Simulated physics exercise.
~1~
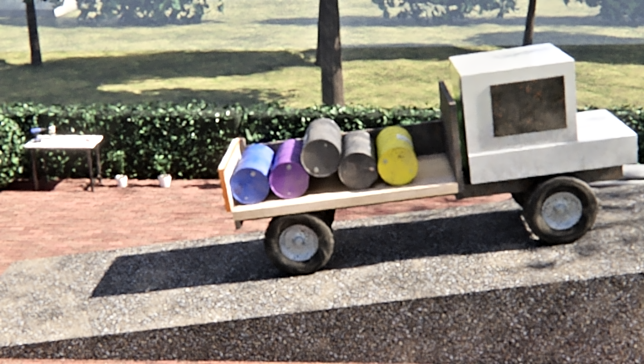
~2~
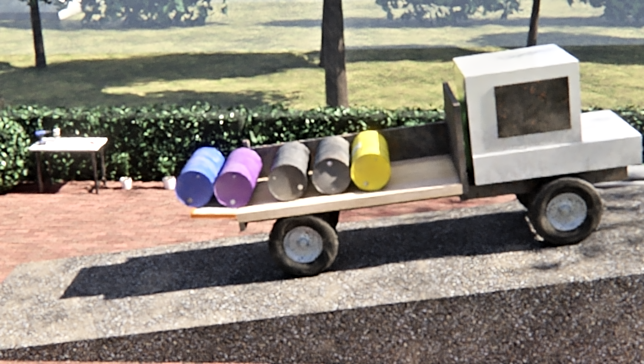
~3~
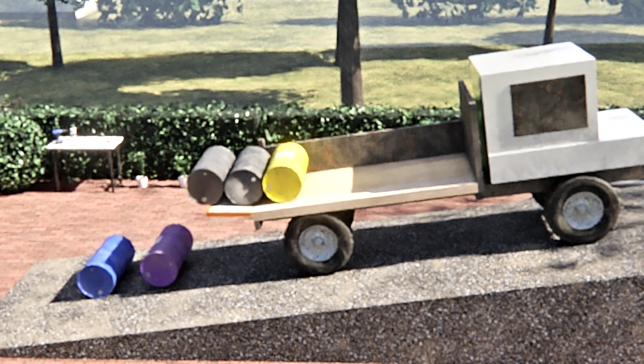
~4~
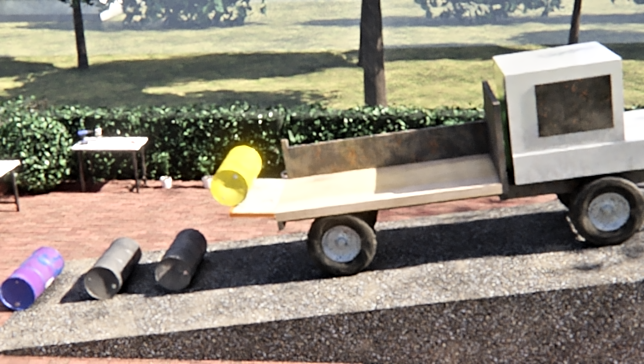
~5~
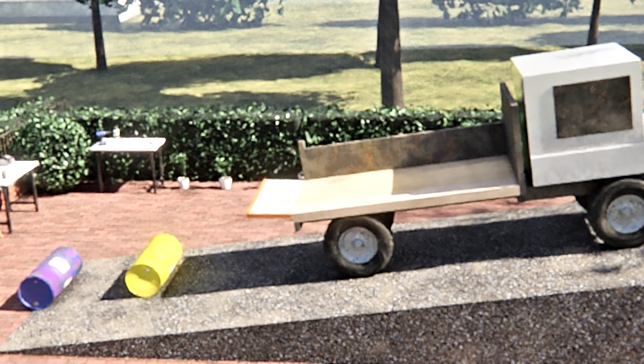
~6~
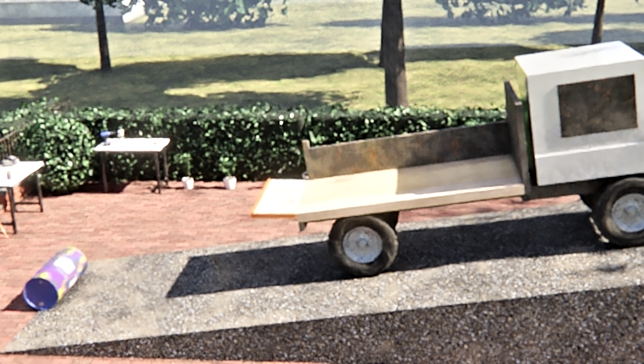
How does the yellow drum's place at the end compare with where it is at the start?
At the start the yellow drum lies on the truck bed, as the drum nearest the cab. By the end it is off the truck and down at the foot of the ramp on the left, by the purple drum.
